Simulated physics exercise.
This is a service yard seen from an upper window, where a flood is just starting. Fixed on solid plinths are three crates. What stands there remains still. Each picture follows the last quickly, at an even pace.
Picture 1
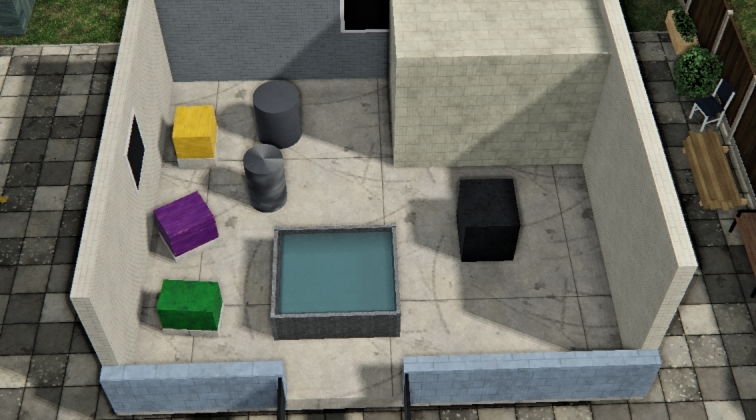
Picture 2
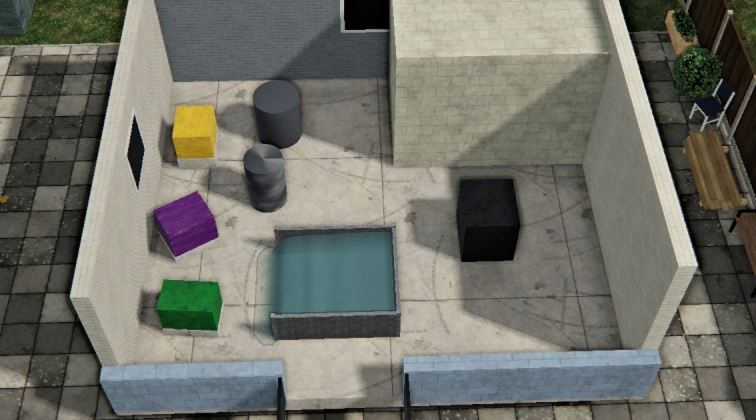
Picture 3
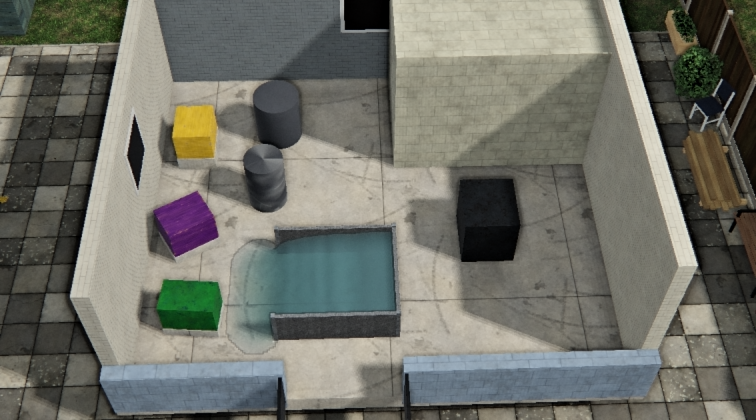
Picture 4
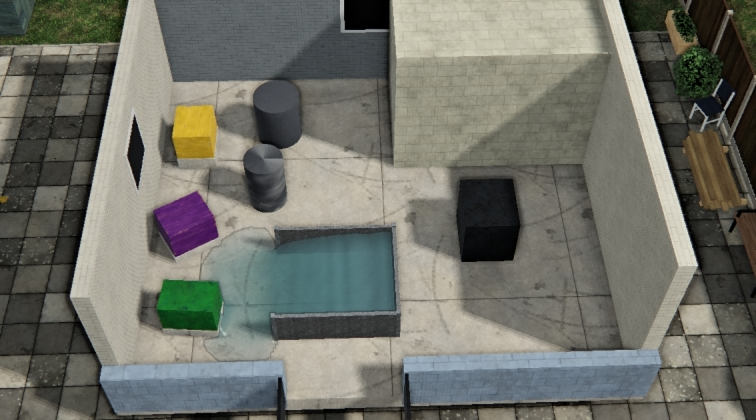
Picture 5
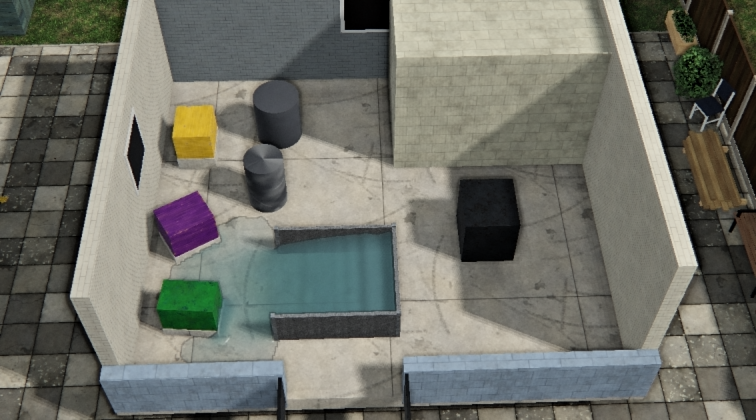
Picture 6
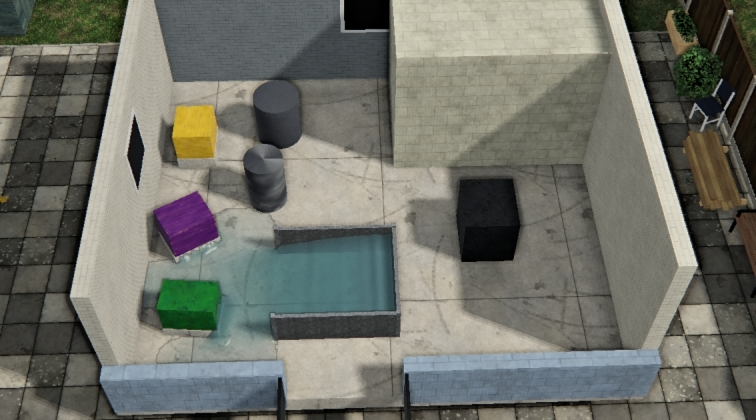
Water pours from the tank's open left side and spreads around the green and purple blocks.
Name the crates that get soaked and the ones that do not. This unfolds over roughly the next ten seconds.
At the end, the green crate will be hit by the water; the purple crate will be hit by the water; the yellow crate will be spared.
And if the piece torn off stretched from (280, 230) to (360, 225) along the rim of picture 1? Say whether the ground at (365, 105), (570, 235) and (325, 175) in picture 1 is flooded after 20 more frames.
Soaked / unwetted / soaked.
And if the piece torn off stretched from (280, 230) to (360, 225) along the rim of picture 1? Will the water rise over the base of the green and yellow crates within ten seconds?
In short: The green one stays dry; the yellow one remains dry.
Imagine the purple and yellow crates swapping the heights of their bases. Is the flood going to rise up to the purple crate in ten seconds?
After ten seconds the purple crate is inundated.
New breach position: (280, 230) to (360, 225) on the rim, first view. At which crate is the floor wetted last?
The one in green, by my reading.
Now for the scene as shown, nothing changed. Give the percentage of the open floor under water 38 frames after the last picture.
About 70 per cent.
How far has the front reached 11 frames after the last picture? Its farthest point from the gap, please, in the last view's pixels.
Front's tip: Near (169, 120).
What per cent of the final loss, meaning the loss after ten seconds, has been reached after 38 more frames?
Note - share reached: 60 %.
A moment on, water covers 20 % of the floor; the green crate water round its plinth, the purple crate water round its plinth, the yellow crate not reached.
Next, water covers 25 % of the floor; the green crate water round its plinth, the purple crate water round its plinth, the yellow crate water round its plinth.
Then, water covers 40 % of the floor; the green crate water round its plinth, the purple crate water round its plinth, the yellow crate water round its plinth.
Later, water covers 70 % of the floor; the green crate water round its plinth, the purple crate water round its plinth, the yellow crate water round its plinth.
In the end, water covers 90 % of the floor; the green crate was topped, the purple crate was topped, the yellow crate stayed above the water.
